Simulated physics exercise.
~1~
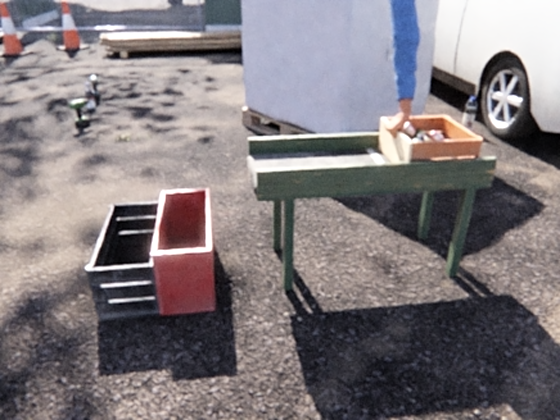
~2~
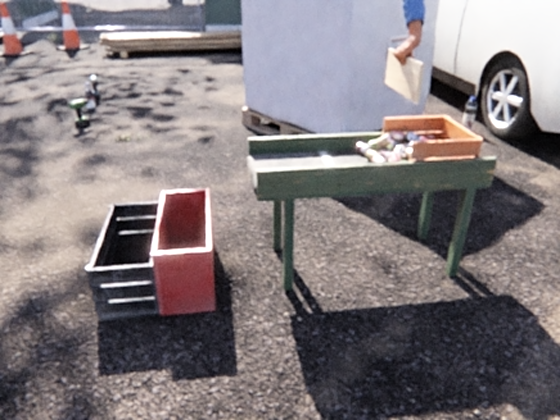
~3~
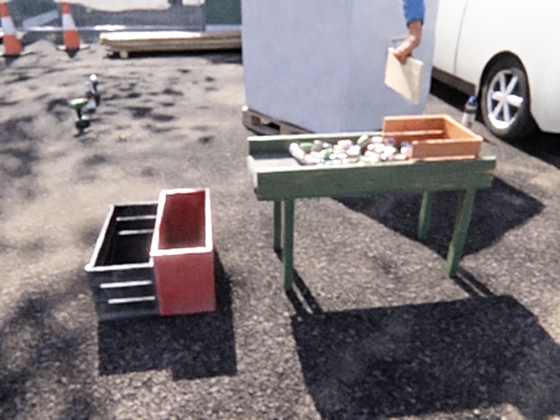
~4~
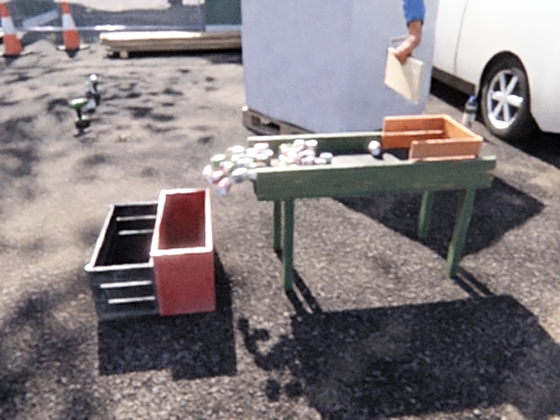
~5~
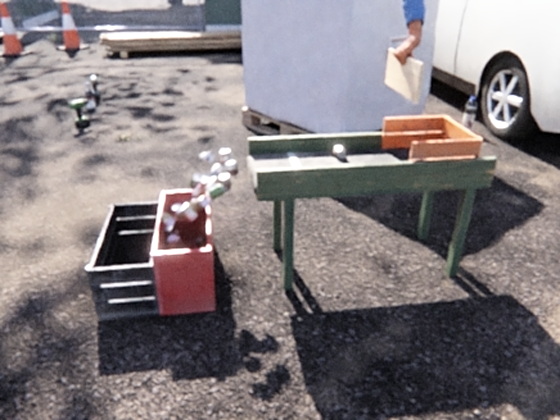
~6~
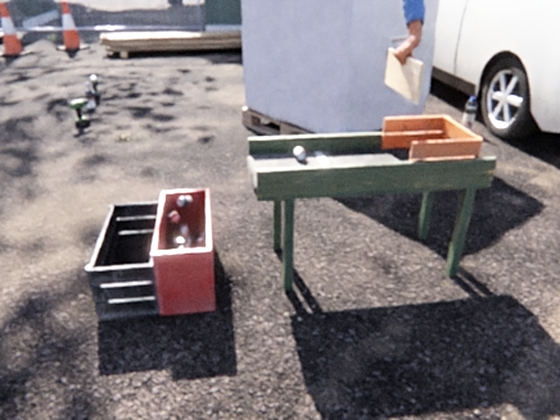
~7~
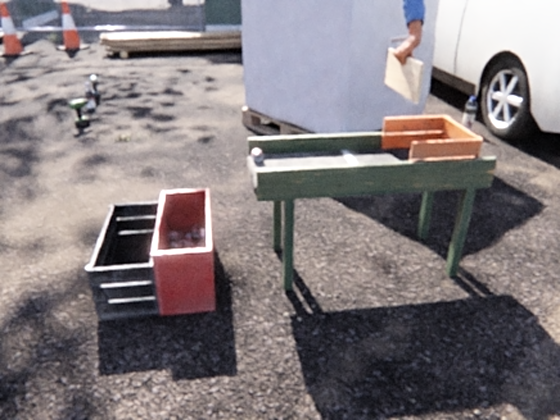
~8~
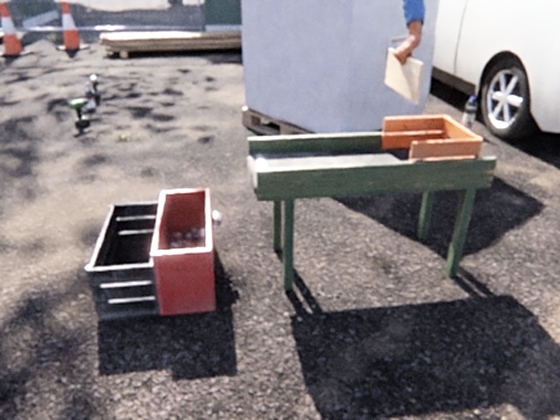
At first, a hand in a blue sleeve holds a pale gate against an orange pen of small cans on a green conveyor table, with a red bin and a black box on the ground to the left. The hand lifts the gate, and the cans spill onto the belt and ride left in a loose cluster. They reach the end and tumble off, dropping into the red bin while a straggler trails behind on the belt. That last can rolls off too, and ends up outside the red bin, just short of it, while the black box stays empty.
